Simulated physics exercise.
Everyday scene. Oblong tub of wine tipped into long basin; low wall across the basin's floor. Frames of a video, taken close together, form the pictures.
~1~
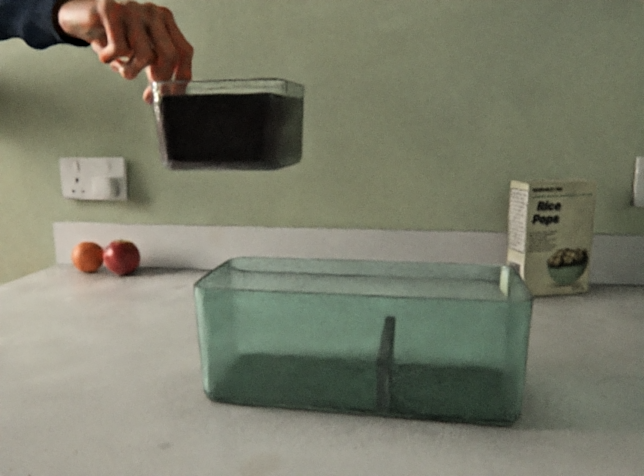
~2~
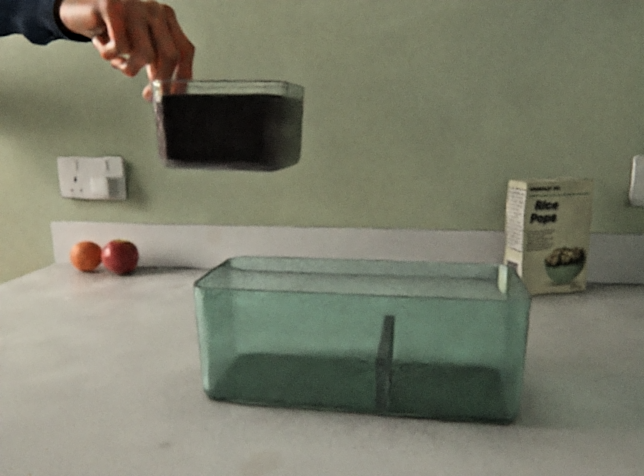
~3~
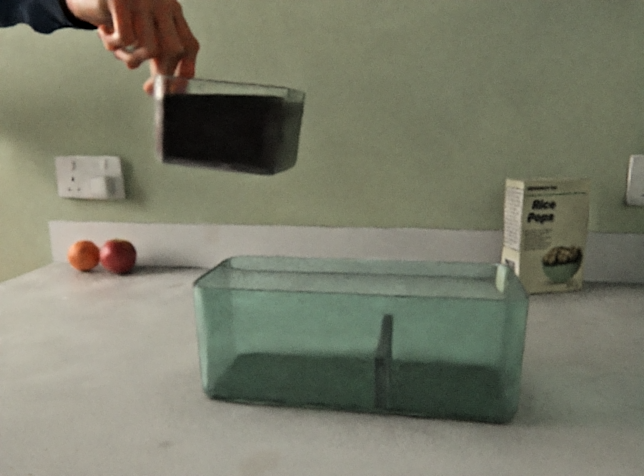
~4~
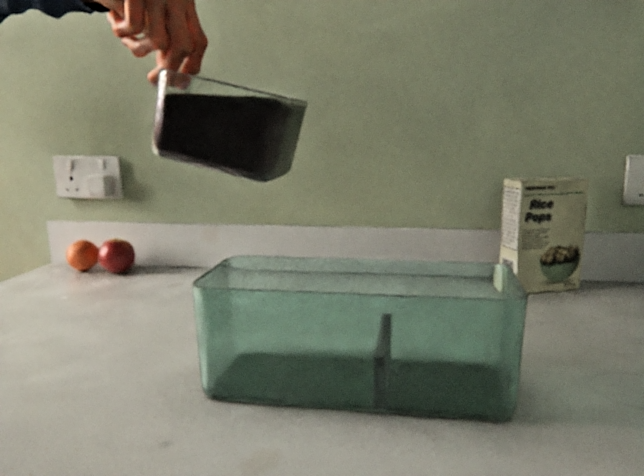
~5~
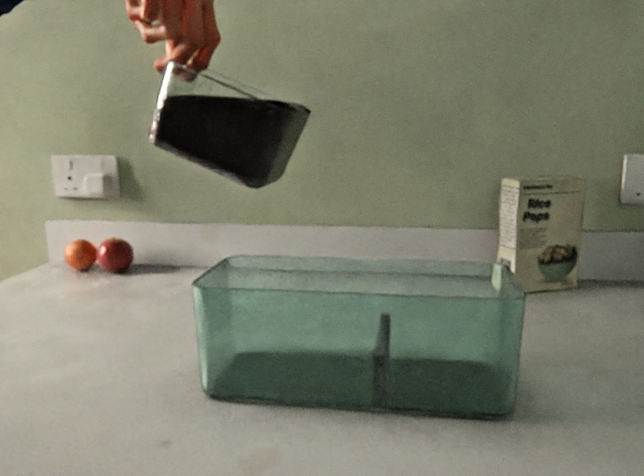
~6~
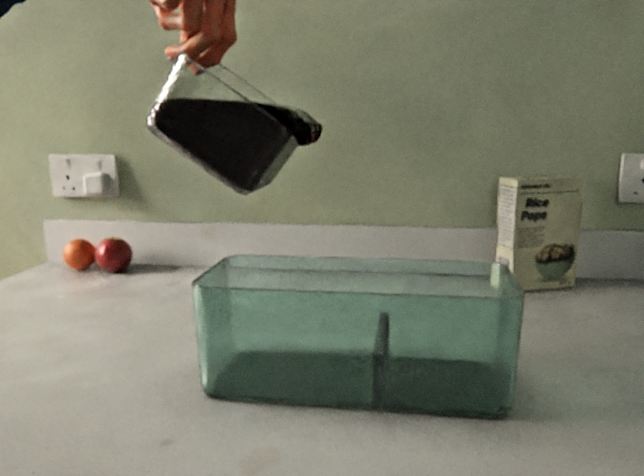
On a kitchen worktop, a hand tilting an oblong tub of dark liquid rightward above a long green basin with a low divider.
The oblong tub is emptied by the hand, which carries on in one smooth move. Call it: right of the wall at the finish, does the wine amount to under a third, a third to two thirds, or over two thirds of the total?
Under a third of the total.
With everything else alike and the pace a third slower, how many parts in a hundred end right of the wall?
Roughly 40 %.
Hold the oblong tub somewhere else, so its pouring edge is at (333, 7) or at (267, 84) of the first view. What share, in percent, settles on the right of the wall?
It works out to around 60 % and then around 5 %.
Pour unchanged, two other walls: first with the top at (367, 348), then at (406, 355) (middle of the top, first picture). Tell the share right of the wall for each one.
Around 45 per cent for the first, around 20 per cent for the second.
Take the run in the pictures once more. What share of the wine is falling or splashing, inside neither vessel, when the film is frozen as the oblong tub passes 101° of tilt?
Somewhere around 40 per cent of it.
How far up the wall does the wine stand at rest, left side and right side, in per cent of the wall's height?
Left near 50; right near 20.
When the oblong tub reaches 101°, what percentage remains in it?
Looks like roughly 20 percent is still held.
A moment on, the oblong tub is tipped right over and 19 per cent is still to pour, 20 is left of the wall and 18 right of it.
Next, the oblong tub is tipped right over and 1 per cent is still to pour, 64 is left of the wall and 23 right of it.
Then the oblong tub is tipped right over and 0 per cent is still to pour, 68 is left of the wall and 24 right of it.
Later the oblong tub is tipped right over and 0 per cent is still to pour, 68 is left of the wall and 24 right of it.
At rest 68 per cent lies left of the wall, 24 right of it and 8 outside.
